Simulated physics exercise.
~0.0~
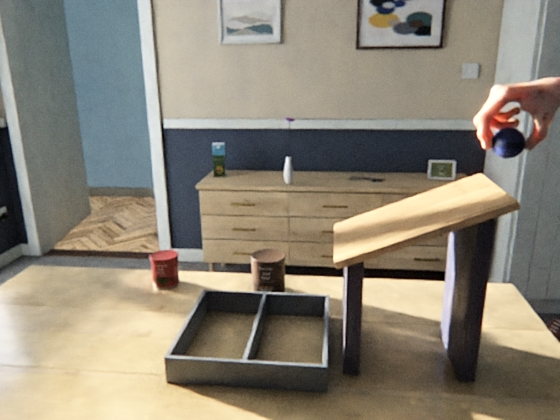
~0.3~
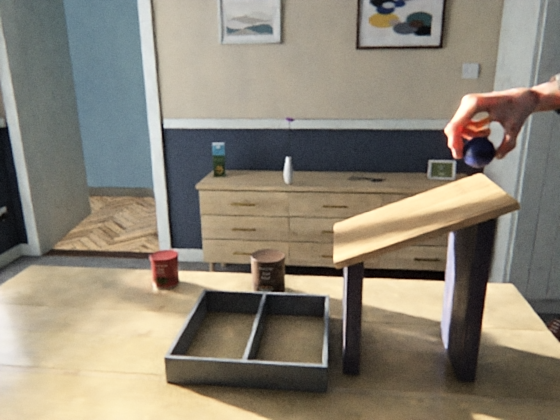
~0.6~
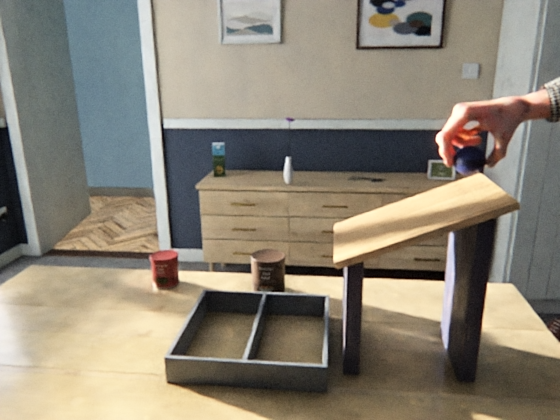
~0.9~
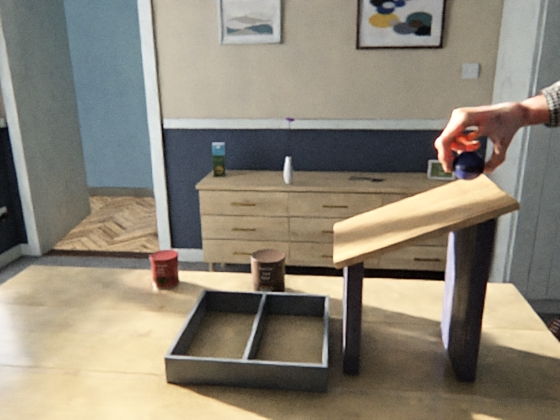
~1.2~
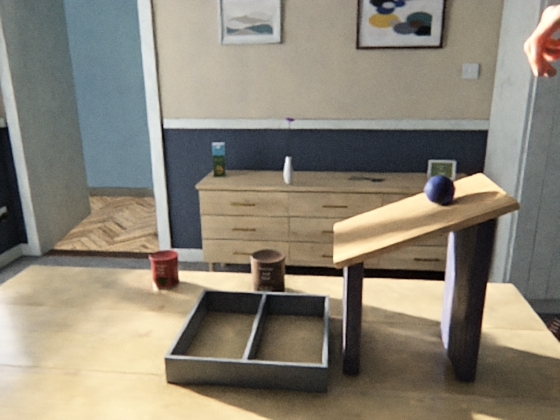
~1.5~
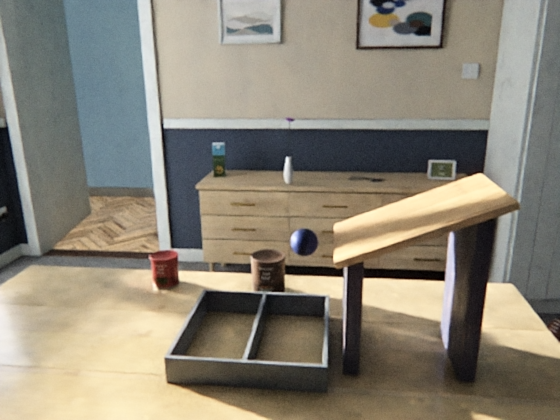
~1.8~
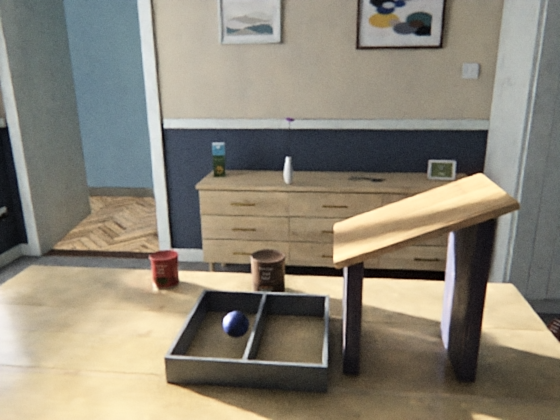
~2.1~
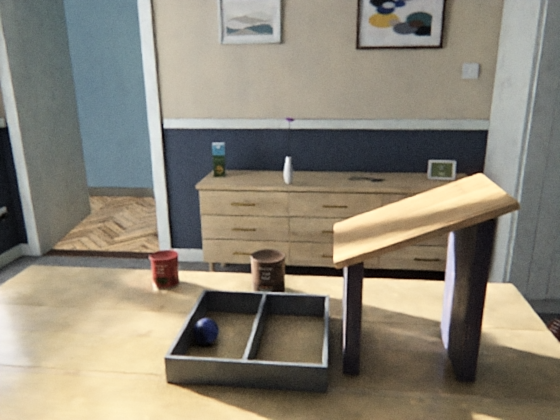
A hand holding a dark blue ball reaches in from the right over a sloping wooden board on a light wooden table, seen from the front in a sunlit room. A grey tray with two bays sits left of the ramp, with a red tin and a brown tin behind it. The hand lowers the ball to the upper part of the board, lets go and draws back. The ball travels down the slope to the left, leaves the lower edge and drops into the tray's farther, left bay. It ends near that bay's left side, while both tins stay in place.
